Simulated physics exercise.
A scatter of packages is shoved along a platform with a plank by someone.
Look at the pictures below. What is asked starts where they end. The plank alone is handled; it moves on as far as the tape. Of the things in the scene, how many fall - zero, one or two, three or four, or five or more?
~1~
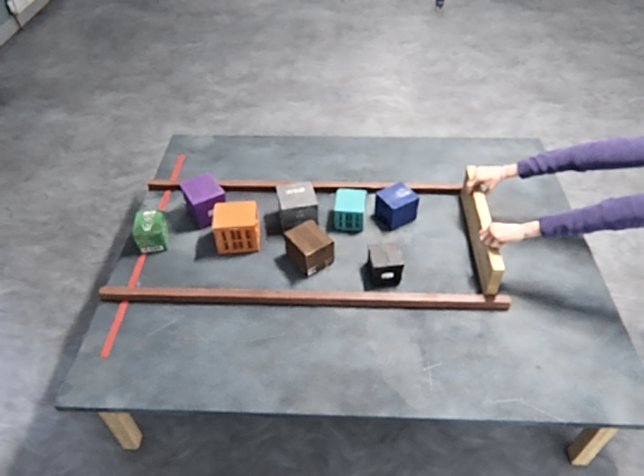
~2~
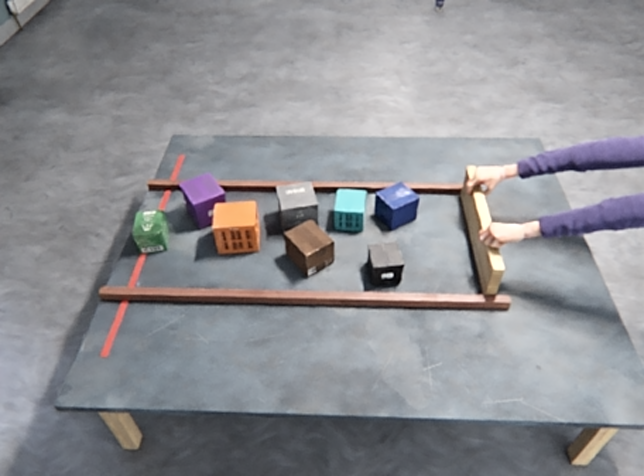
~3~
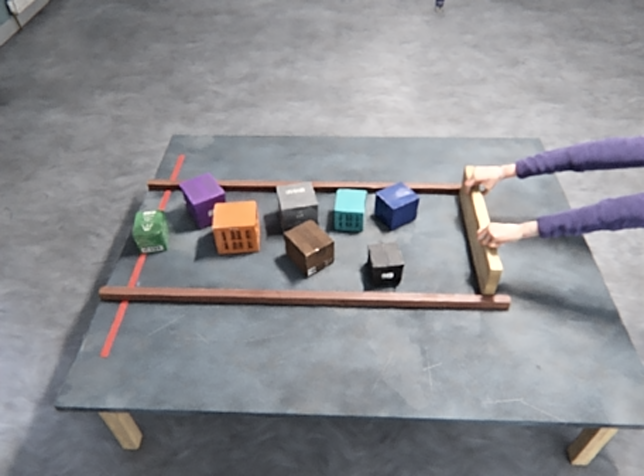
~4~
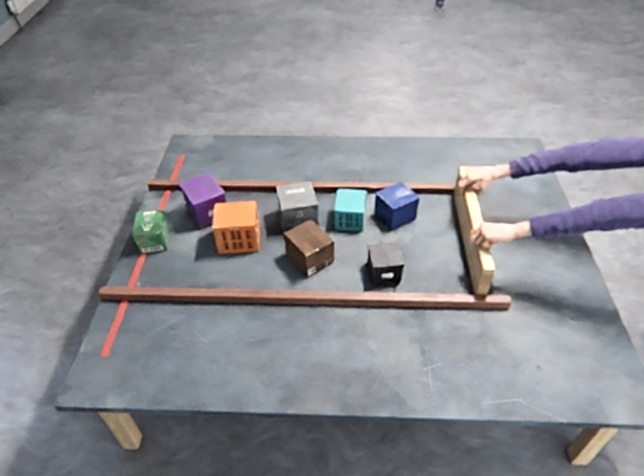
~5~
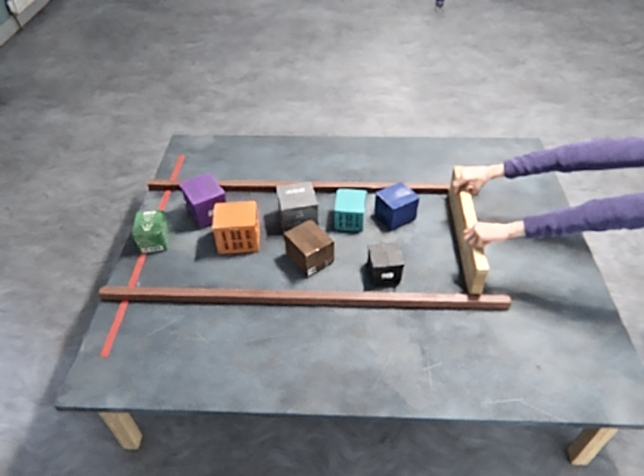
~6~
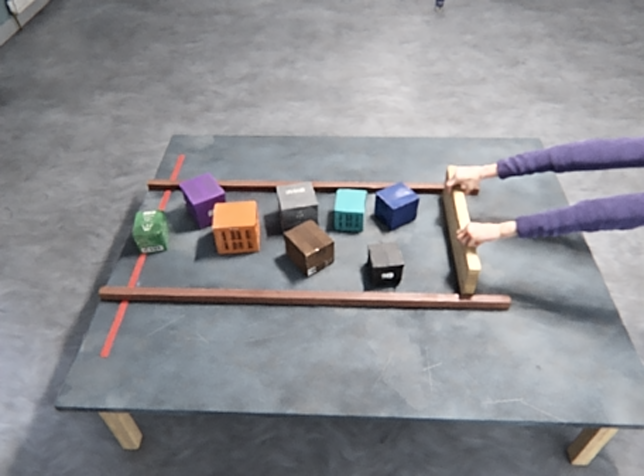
Five or above go over.
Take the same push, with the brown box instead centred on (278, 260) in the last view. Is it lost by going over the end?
Result: The brown box ends up off.
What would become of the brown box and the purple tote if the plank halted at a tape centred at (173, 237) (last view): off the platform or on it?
Here's the result: The brown box keeps its place, while as for the purple tote, it ends up below.
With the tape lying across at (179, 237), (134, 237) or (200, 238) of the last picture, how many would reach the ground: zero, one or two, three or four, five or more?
Taking the places in the order asked: Three or four, then five or over, then 3 or 4.
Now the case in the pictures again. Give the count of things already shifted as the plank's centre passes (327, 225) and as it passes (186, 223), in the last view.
One spot: 6. Other spot: 8.
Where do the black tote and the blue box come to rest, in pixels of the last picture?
About (120, 259), and the other about (144, 195).
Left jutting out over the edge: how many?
2 is the number.
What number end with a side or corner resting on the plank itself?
Well, it touches 2.
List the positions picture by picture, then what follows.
Green box (152, 231); purple tote (205, 201); orange crate (237, 228); plank (480, 228); tape (150, 237), in the first picture.
Purple tote (205, 201); plank (480, 228), in the second picture.
Orange crate (237, 228); blue box (396, 206), in the third picture.
Green box (152, 231); black tote (385, 263), in the fourth picture.
Purple tote (205, 201); brown box (309, 248), in the fifth picture.
Green box (152, 231); purple tote (205, 201); orange crate (237, 228); plank (459, 228); tape (150, 237), in the sixth picture.
Soon after, none off yet; green box at rest near (152, 231); purple tote at rest near (205, 201); orange crate moved a little near (218, 230).
At rest, the number that fall off is five or more; fallen, turquoise crate, brown box, grey box, orange crate, purple tote and green box.
